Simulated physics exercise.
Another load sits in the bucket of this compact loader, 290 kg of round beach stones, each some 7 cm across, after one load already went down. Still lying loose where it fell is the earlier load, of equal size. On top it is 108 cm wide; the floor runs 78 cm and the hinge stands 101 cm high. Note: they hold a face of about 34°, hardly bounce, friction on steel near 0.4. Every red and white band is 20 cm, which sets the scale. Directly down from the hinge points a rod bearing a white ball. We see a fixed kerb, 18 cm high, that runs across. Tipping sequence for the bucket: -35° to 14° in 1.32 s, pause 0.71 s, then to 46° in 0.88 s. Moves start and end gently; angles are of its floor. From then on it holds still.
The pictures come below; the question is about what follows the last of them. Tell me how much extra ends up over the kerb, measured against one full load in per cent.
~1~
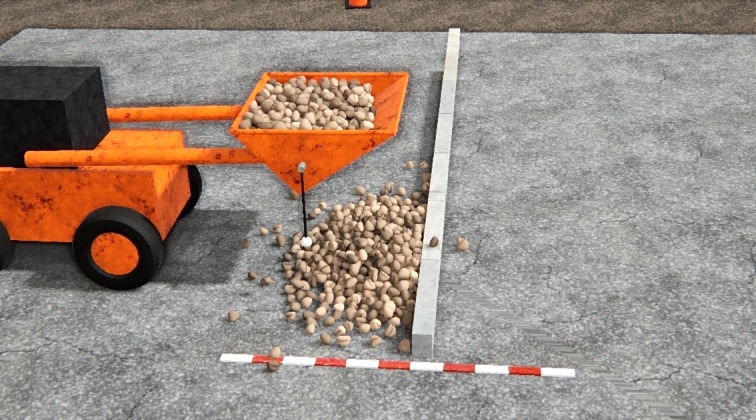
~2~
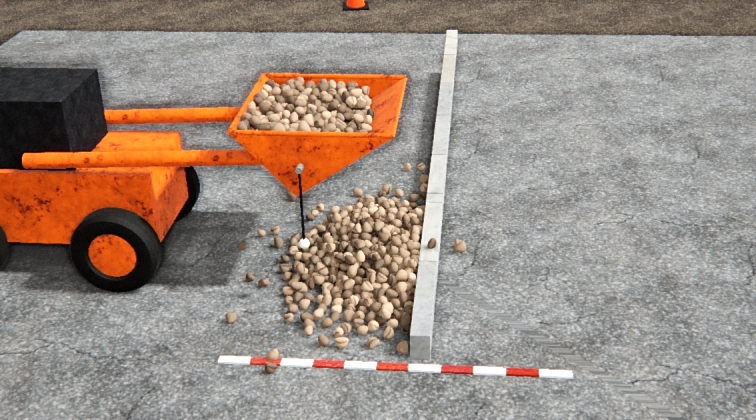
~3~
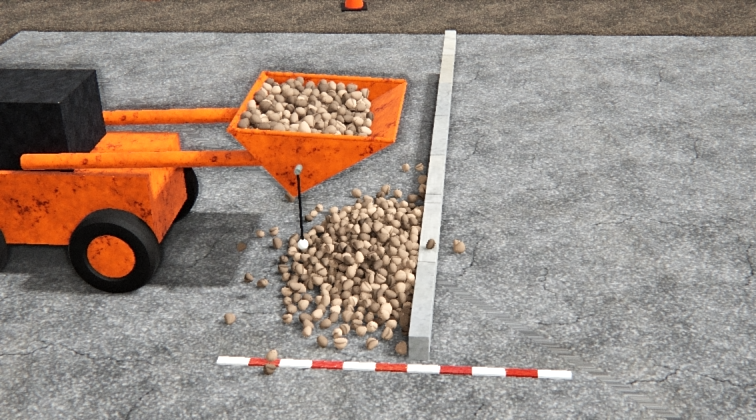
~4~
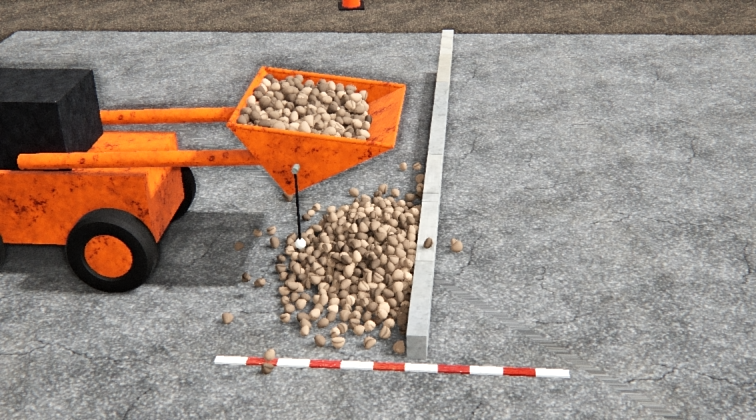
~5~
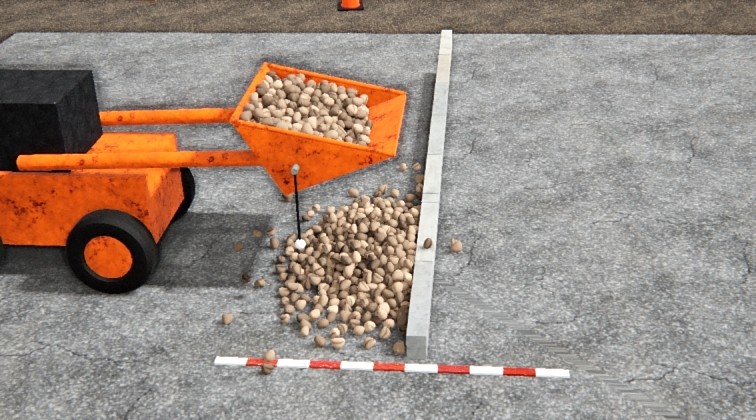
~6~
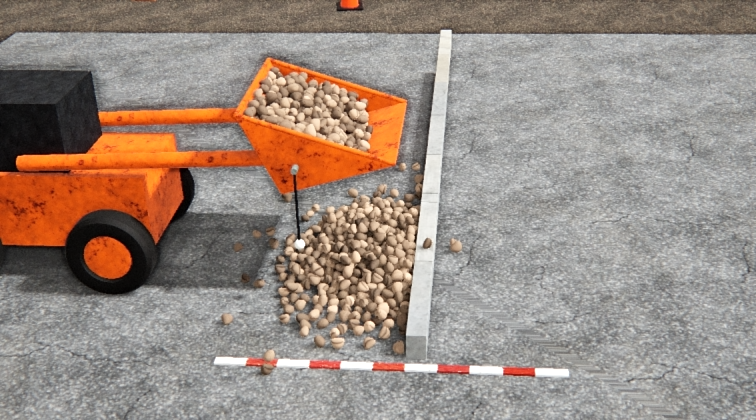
The extra comes to about 45 percent of a load.
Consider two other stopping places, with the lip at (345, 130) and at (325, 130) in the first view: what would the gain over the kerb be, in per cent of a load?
I'd say close to 5 per cent for one and close to 0 per cent for the other, in that order.
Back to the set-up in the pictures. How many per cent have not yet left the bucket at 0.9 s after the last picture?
Reading: Near 90 % of the load.
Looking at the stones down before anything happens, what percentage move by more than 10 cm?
I'd say roughly 0 per cent of them.
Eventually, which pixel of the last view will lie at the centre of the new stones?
Their middle is at about (424, 246).
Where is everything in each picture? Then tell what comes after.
The bucket is at -35°, its lip at (395, 133); the top of the load is at (308, 93). The earlier load is highest near (381, 229), 21 cm above ground level, 100 % on this side of the kerb, in the first frame.
Lip at (393, 136), floor tilted -34°, highest stones at (291, 94), in the second frame.
Lip at (394, 141), floor tilted -31°, highest stones at (277, 93), in the third frame.
Lip at (393, 146), floor tilted -27°, highest stones at (270, 88), in the fourth frame.
Lip at (394, 155), floor tilted -22°, highest stones at (273, 85), in the fifth frame.
The bucket is at -17°, its lip at (395, 164); the top of the load is at (274, 81), in the sixth frame.
Then, 0.4 s after the last picture the floor is at 6°; in per cent of one load, 100 in the bucket, 100 on this side of the kerb; the foremost stones are at (424, 267).
Then, 0.9 s after the last picture the floor is at 14°; in per cent of one load, 91 in the bucket, 109 on this side of the kerb; the foremost stones are at (432, 222).
Then, 2.8 s after the last picture the floor is at 46°; in per cent of one load, 0 in the bucket, 155 on this side of the kerb, 45 over the kerb; the foremost stones are at (577, 267).
Then, 5.3 s after the last picture the floor is at 46°; in per cent of one load, 0 in the bucket, 154 on this side of the kerb, 46 over the kerb; the foremost stones are at (577, 267). Net gain over the kerb, 45.
